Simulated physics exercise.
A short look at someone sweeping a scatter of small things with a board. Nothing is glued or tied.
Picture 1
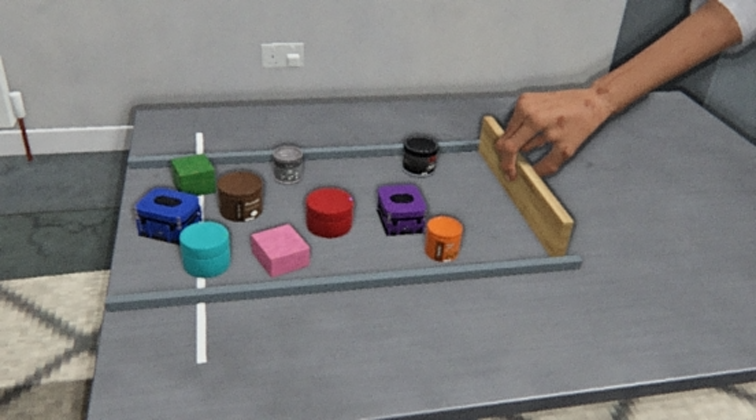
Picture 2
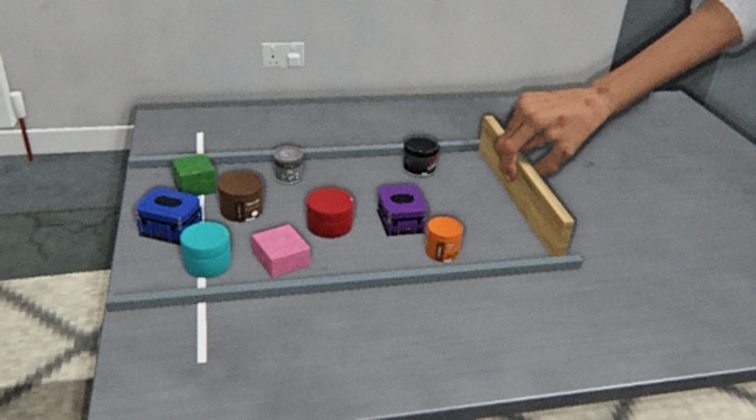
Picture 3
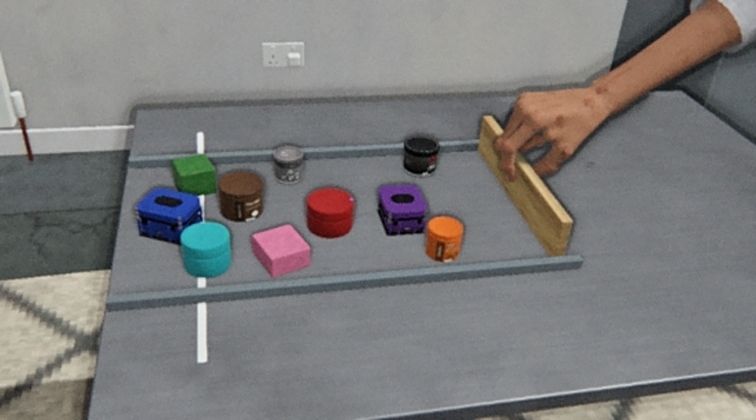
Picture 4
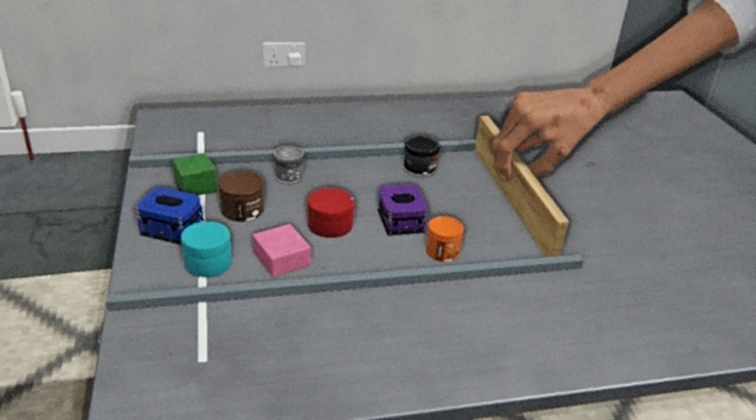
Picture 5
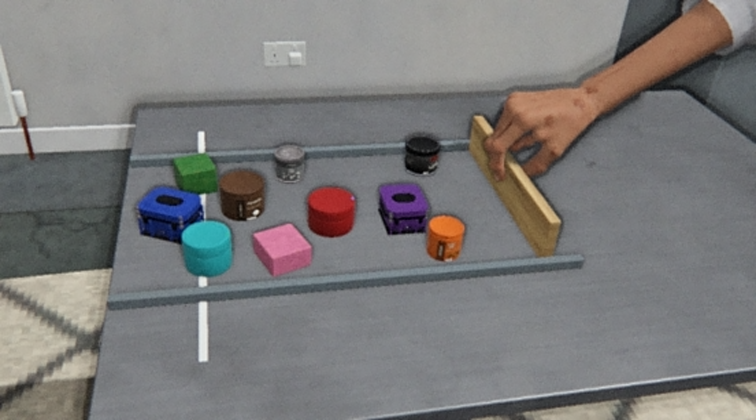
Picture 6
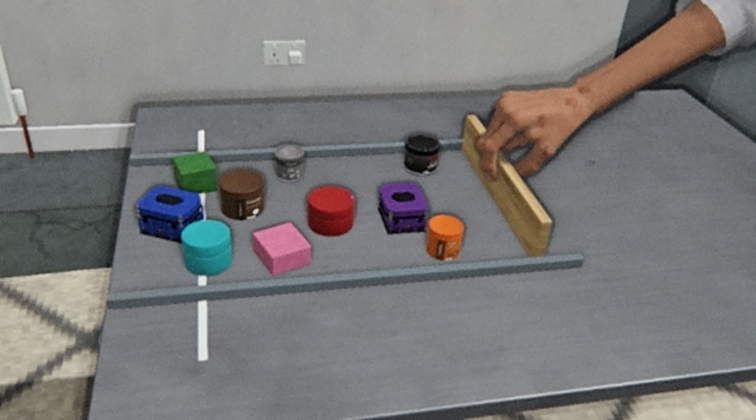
A hand holding a wooden board still, then sliding it slightly left across a grey table towards scattered colourful small containers.
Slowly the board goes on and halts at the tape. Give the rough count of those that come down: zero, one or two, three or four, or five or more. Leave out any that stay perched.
The number that fall off is one or two.
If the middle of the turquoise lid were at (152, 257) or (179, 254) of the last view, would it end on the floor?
In turn it tumbles off; comes down.
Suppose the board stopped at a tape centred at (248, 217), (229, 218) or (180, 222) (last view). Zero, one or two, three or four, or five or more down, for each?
Taking them in turn, no fall at all; no fall at all; three to four.
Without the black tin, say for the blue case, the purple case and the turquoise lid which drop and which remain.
The blue case goes over; the purple case is kept; the turquoise lid tumbles off.
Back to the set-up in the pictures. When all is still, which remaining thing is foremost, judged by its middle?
The red lid ends nearest.
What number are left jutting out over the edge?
Overhanging: 1.
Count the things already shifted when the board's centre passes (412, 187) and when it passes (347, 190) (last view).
By then 3, and 5.
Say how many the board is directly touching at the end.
4 of them.
Soon after, none off yet; blue case at rest near (171, 214); green block at rest near (195, 174); turquoise lid at rest near (207, 248).
By the end, the number that fall off is one or two; fallen, turquoise lid and blue case.
